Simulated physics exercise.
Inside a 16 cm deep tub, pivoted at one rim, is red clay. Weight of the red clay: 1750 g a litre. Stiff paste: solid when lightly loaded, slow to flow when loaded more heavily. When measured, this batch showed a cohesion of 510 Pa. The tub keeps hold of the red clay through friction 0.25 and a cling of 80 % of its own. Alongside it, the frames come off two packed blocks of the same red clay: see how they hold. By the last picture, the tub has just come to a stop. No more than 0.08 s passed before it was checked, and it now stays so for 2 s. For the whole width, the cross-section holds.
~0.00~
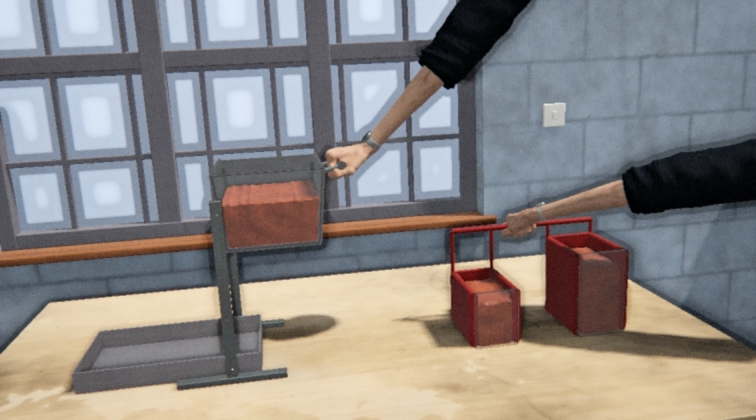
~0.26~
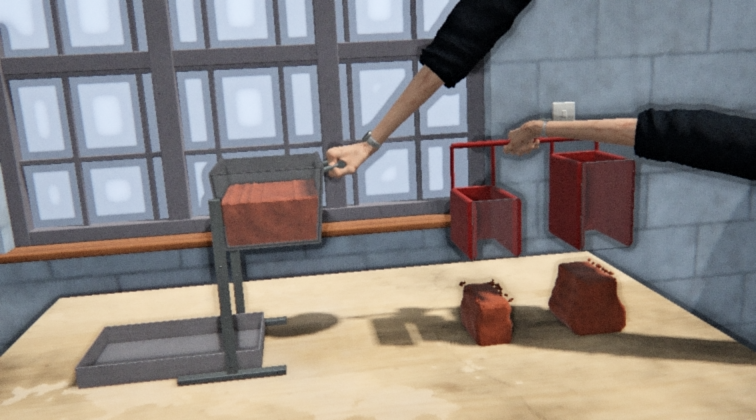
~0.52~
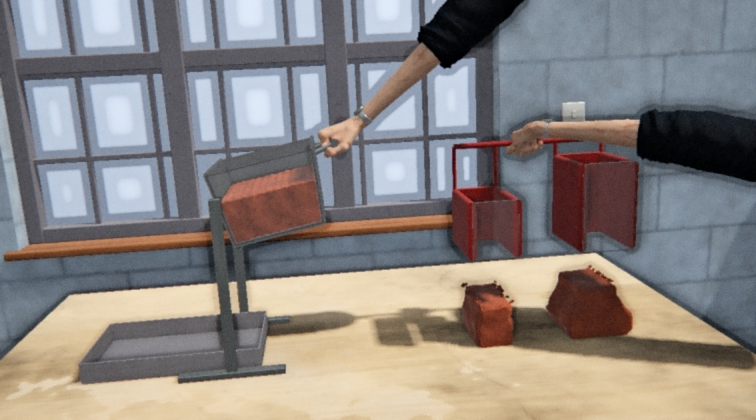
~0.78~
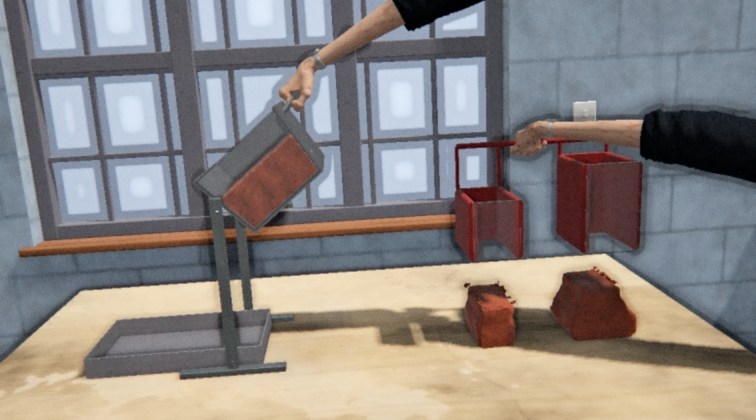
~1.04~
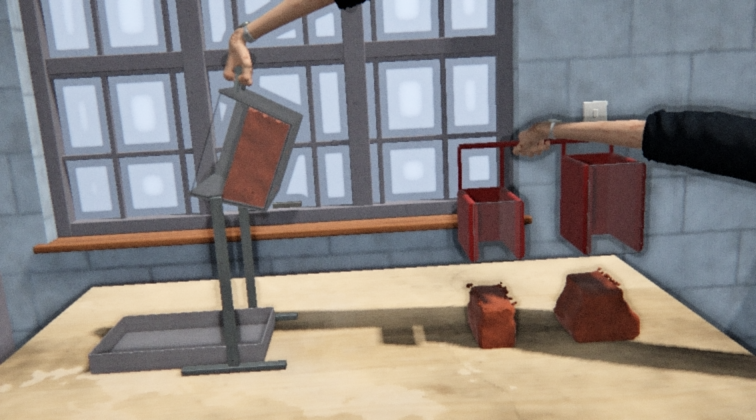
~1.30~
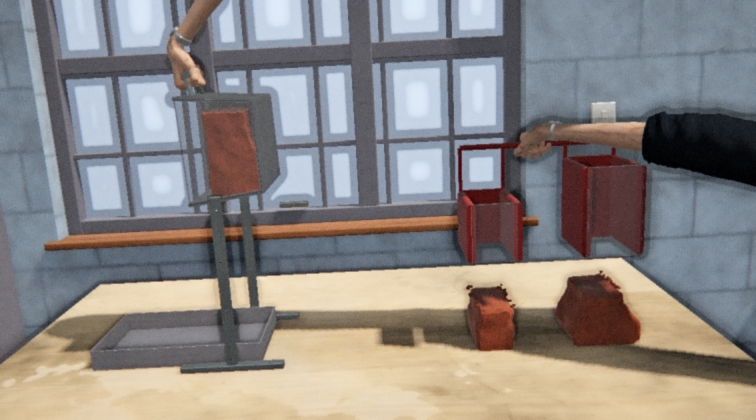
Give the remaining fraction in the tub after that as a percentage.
Close to 43 per cent.
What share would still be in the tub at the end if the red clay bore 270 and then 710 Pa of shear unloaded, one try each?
About 45 % first, about 45 % second.
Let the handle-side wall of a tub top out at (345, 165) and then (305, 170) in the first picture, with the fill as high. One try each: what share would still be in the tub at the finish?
Respectively 45 % and 50 %.
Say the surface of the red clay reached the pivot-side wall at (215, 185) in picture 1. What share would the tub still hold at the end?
I'd guess around 35 in a hundred.
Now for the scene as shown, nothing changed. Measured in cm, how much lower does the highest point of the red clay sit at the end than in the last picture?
Roughly 10 cm.
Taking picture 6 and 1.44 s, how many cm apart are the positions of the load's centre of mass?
It has gone close to 4 cm.
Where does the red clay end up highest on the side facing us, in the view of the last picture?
Around (237, 156).
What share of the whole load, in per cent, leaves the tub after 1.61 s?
25 %.
By 1.44 s, the tub is at 92 degrees and holds 100 %.
By 1.61 s, the tub is at 92 degrees and holds 67 %.
By 1.78 s, the tub is at 92 degrees and holds 48 %.
By 1.95 s, the tub is at 92 degrees and holds 43 %.
By 3.30 s, at the end, the tub is at 92 degrees and holds 43 %.
